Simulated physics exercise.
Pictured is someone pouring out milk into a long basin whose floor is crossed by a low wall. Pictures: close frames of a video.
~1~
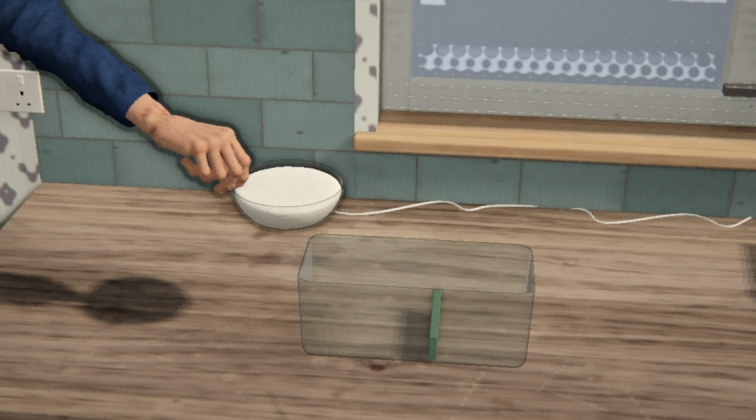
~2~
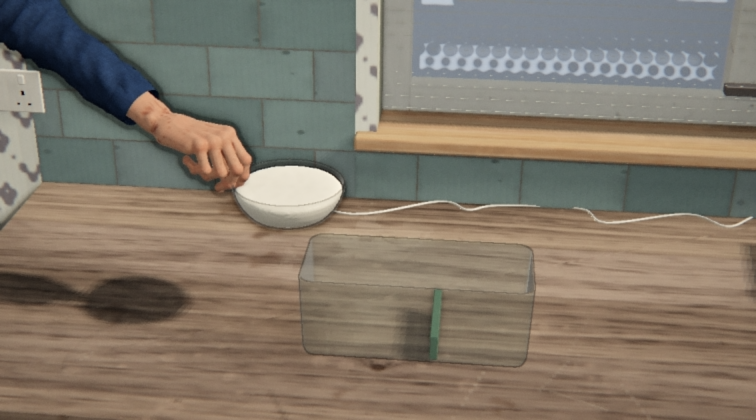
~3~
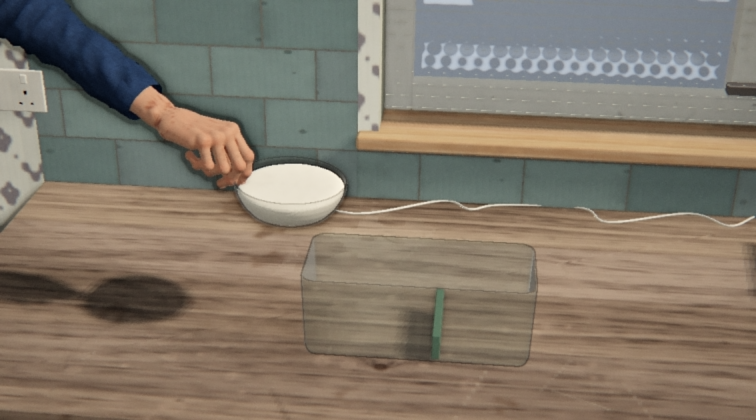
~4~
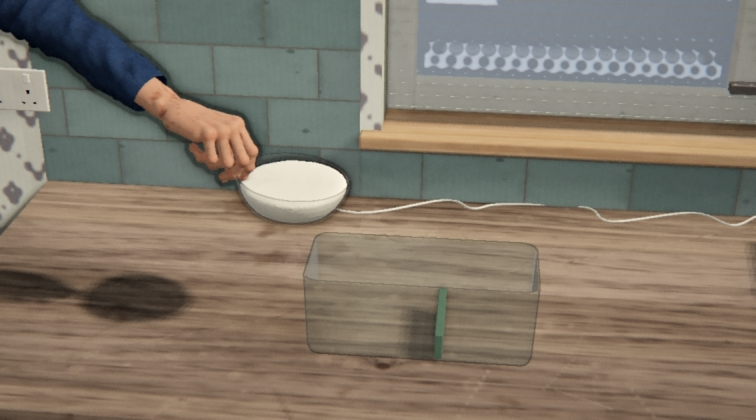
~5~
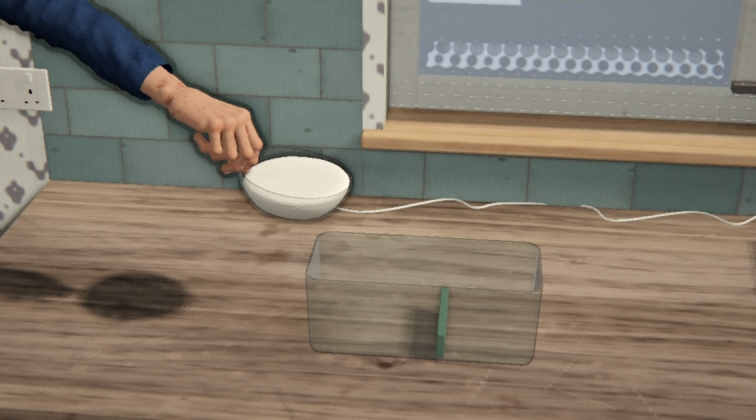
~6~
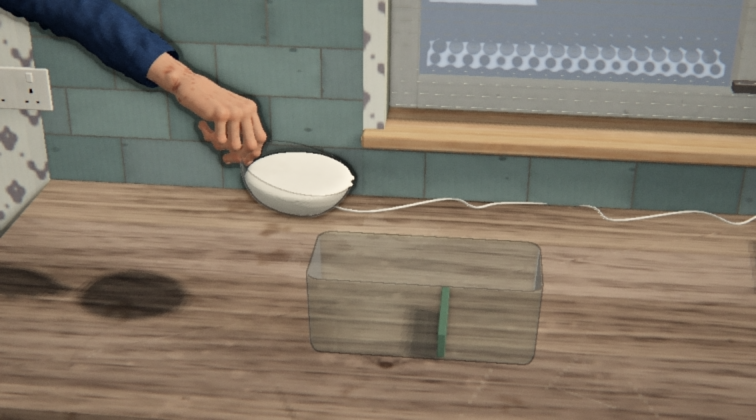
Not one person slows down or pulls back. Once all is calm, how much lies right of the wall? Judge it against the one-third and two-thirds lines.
The share right of the wall is going to stay short of a third.
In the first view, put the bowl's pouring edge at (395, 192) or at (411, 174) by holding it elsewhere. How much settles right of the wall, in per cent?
First about 90, then 90 per cent.
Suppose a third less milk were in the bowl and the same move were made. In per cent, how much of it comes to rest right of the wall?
Something like 5 per cent, give or take.
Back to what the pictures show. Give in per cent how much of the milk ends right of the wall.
That works out near 10 in every hundred.
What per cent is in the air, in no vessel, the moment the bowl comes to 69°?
Near 45 parts in a hundred.
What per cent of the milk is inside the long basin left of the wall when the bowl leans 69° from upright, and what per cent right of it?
Left side 30 in a hundred, right side 0 in a hundred.
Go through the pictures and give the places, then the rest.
In the first frame, it leans 0°; its right rim is at (343, 186); the milk meets the walls at (236, 184) and (342, 189); the long basin's rim runs from (304, 258) to (533, 270); the wall's top is at (435, 313).
In the second frame, it leans 1°; its right rim is at (344, 186); the milk meets the walls at (237, 183) and (343, 189).
In the third frame, it leans 2°; its right rim is at (346, 186); the milk meets the walls at (239, 181) and (344, 187).
In the fourth frame, it leans 5°; its right rim is at (349, 185); the milk meets the walls at (242, 178) and (347, 184).
In the fifth frame, it leans 9°; its right rim is at (351, 184); the milk meets the walls at (245, 173) and (349, 180).
In the sixth frame, it leans 14°; its right rim is at (351, 184); the milk meets the walls at (246, 168) and (350, 178); 1 per cent is over the edge.
A moment on, the bowl is tipped part way and 24 per cent is still to pour, 31 is left of the wall and 0 right of it.
Next, the bowl is tipped right over and 0 per cent is still to pour, 87 is left of the wall and 10 right of it.
Then the bowl is tipped right over and 0 per cent is still to pour, 88 is left of the wall and 11 right of it.
Later the bowl is tipped right over and 0 per cent is still to pour, 87 is left of the wall and 12 right of it.
In the end 87 per cent lies left of the wall, 12 right of it and 1 outside.
